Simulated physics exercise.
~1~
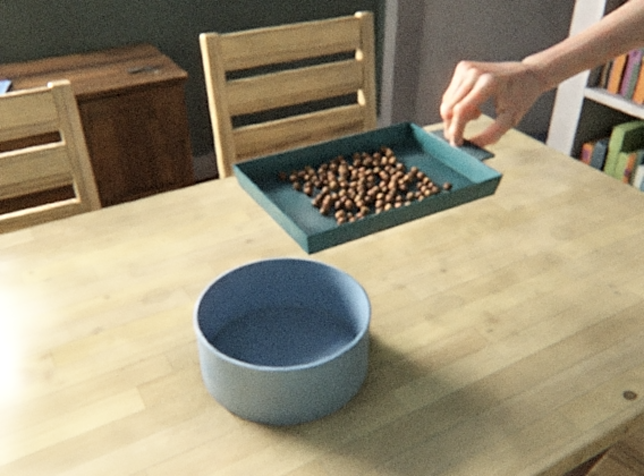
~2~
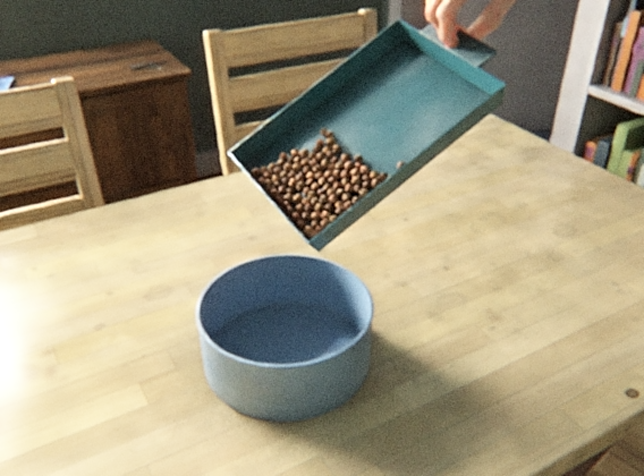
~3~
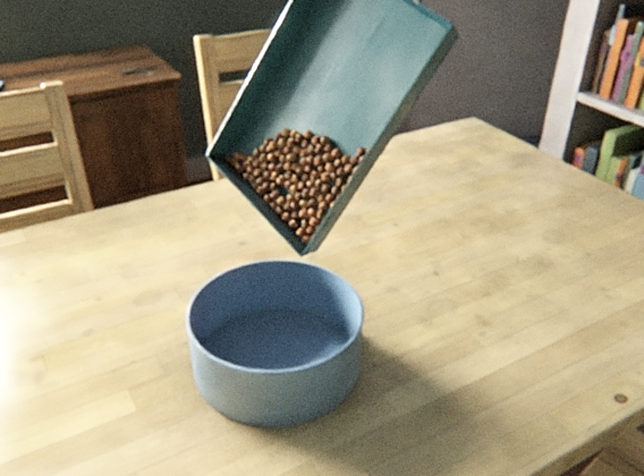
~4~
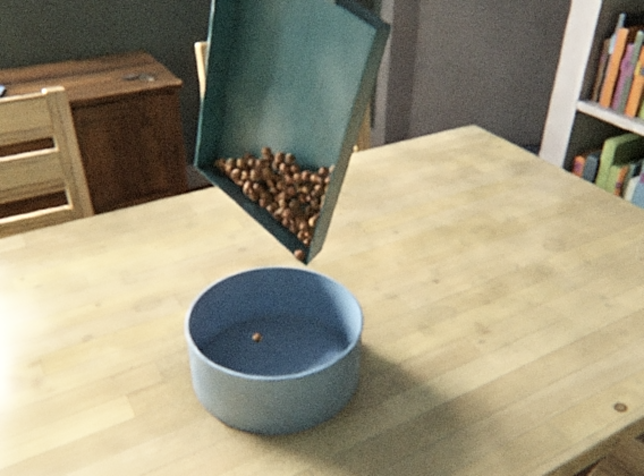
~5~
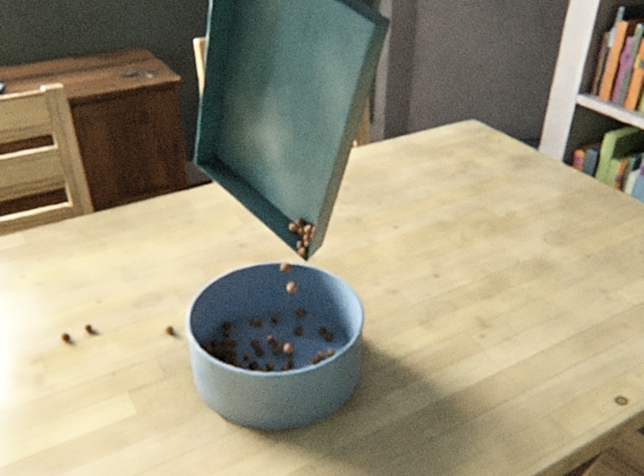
The clip opens on a hand holding a teal tray of small brown balls above a pale wooden table, where a round blue bowl sits. The hand lifts the far end, and the balls slide down and gather toward the lower corner. The tray tips more steeply and shifts left, its load packed in the corner above the bowl. The first balls then drop from that corner into the bowl. By the end, only a small cluster remains in the steep tray, a few balls are still falling, many lie in the bowl, and three are on the table to its left.
